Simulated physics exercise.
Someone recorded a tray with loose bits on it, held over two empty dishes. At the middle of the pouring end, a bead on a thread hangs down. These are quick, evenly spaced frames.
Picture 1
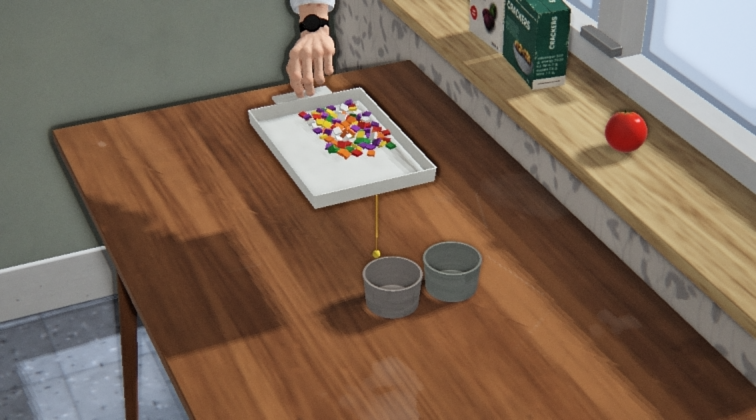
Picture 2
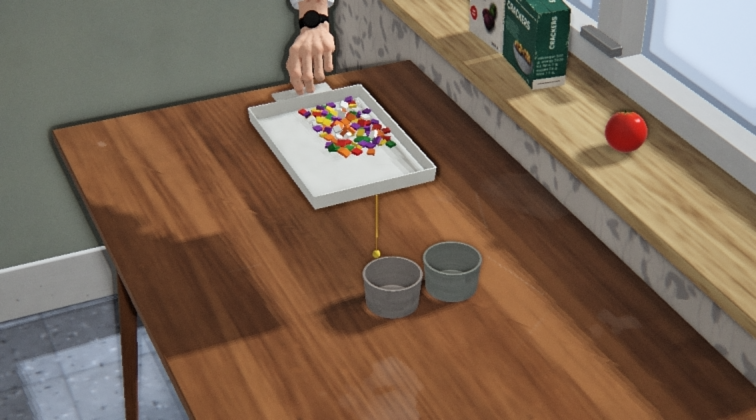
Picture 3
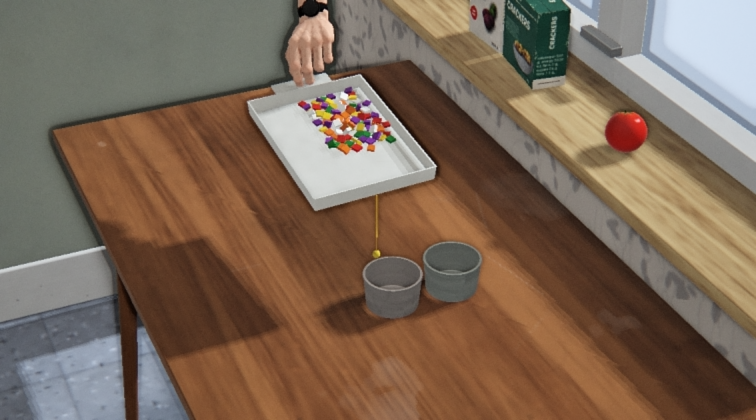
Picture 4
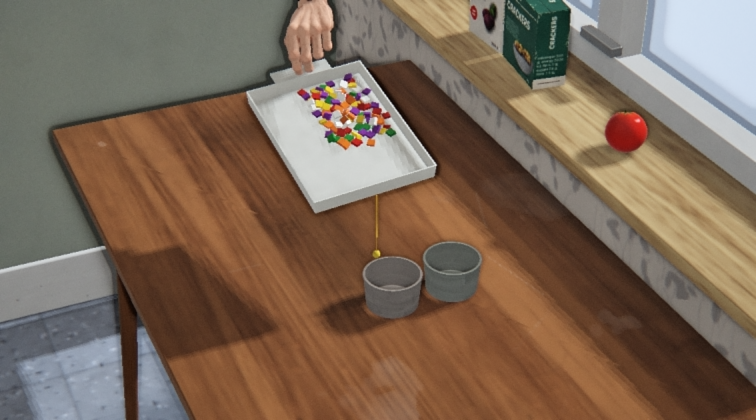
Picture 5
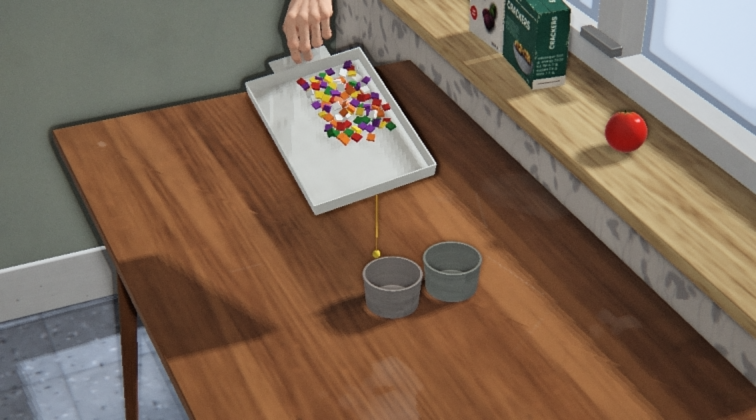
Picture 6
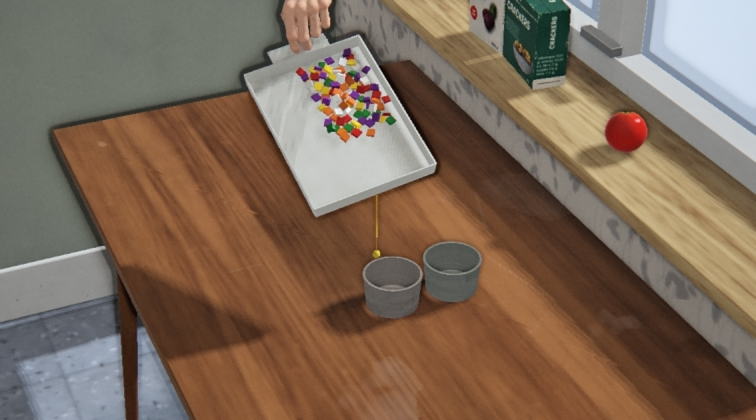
A wooden table stands beside a pale windowsill in a green-walled room, seen from above at an angle by a camera that stays still. A hand with a dark wristwatch holds a white tray of colourful mosaic tiles above two grey dishes, a yellow bead hanging from its near end, with a red tomato and green box on the sill. The hand gradually raises the tray's far end, tilting it towards the viewer and slightly left.
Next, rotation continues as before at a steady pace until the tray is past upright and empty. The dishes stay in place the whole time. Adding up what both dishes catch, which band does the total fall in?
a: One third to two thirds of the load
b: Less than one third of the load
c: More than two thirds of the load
Answer: B.
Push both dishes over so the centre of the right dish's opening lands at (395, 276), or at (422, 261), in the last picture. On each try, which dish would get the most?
Position 1 - the dish to the left; position 2 - the dish to the left.
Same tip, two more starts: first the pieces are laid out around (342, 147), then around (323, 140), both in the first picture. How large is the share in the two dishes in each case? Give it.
Roughly 0 per cent, then roughly 0 per cent.
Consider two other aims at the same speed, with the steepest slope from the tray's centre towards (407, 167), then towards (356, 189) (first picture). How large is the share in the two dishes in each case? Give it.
Roughly 20 % in the first case and 30 % in the second.
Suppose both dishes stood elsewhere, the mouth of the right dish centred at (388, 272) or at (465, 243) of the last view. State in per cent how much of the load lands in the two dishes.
Trial 1 around 60 percent, trial 2 around 0 percent.
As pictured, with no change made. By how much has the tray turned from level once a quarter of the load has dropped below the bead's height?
Approx. reading: About 80°.
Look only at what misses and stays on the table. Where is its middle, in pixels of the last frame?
Their resting centre is at about (329, 321).
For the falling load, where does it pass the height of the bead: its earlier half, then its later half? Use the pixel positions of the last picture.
Around (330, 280), followed by around (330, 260).
Shortly afterwards, tray tipped steeply; the bulk on the tray; near a quarter in the air.
Next, tray tipped past a quarter turn; near a third on the tray; near two thirds outside both; a little in the air.
Some moments later, tray tipped past a quarter turn; only a few in the left dish; all but a few outside both.
In the end, tray tipped past a quarter turn; only a few in the left dish; none at all in the right dish; all but a few outside both.
